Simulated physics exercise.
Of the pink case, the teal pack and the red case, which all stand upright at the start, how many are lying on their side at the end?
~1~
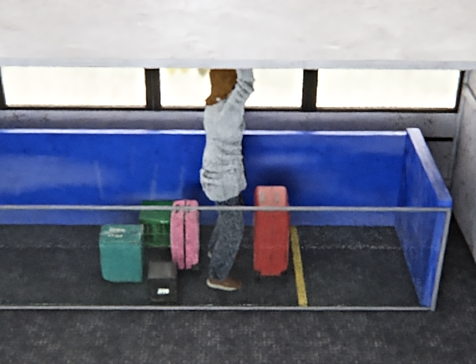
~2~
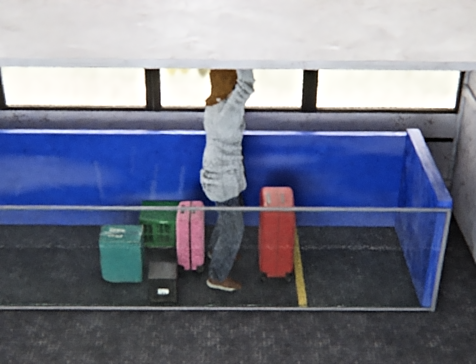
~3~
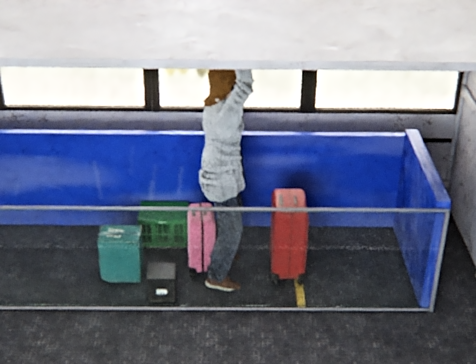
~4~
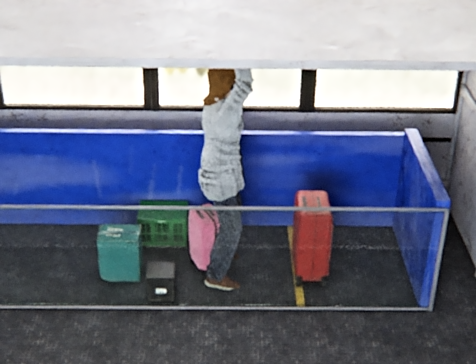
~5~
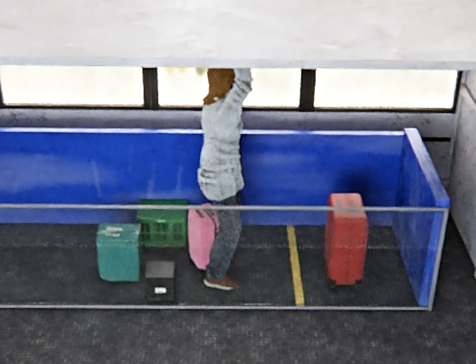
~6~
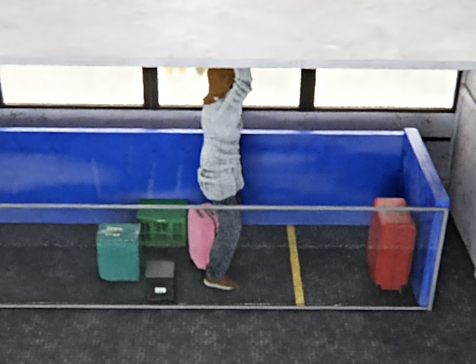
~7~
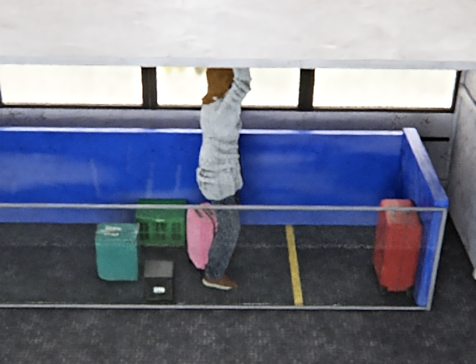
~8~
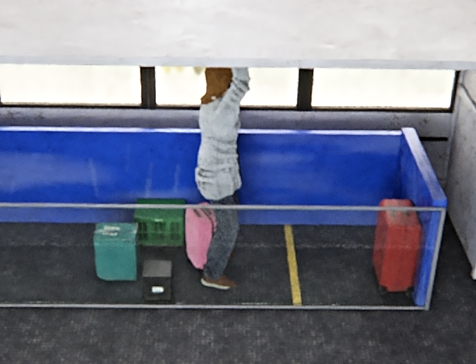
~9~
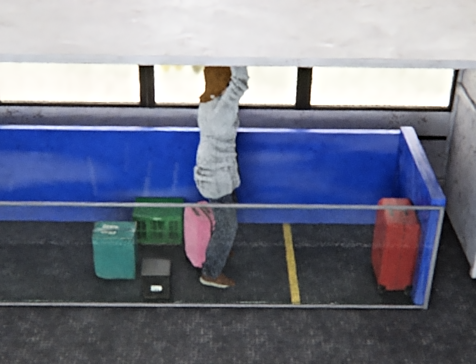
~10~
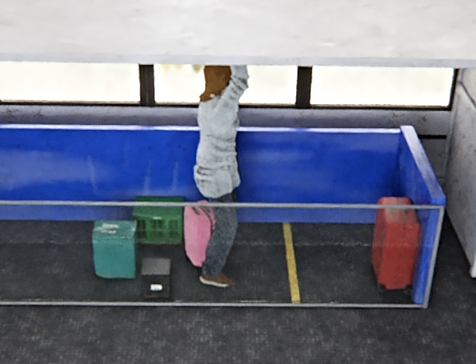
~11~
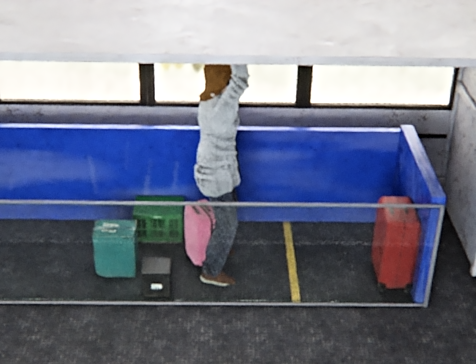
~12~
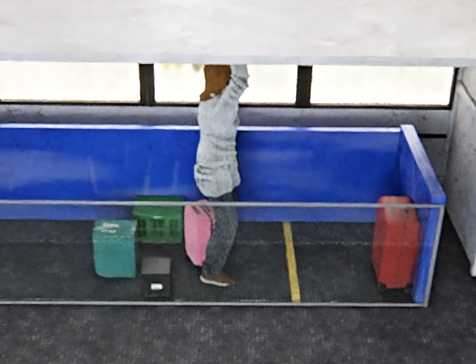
None of them are lying on their side at the end. The pink case, the teal pack and the red case all remain upright.
At the start, a traveller in a grey top stands with arms raised in a blue-walled bay, with a teal pack, a green crate, a black tub and a pink case to the left and a big red case to the right. The red case begins rolling right, while the pink case slides a little right behind the traveller's legs. The pink case soon stops, but the red one rolls on across the yellow line. It reaches the right end of the bay and stays there upright. The pink case, crate, tub and pack all rest left of the line.
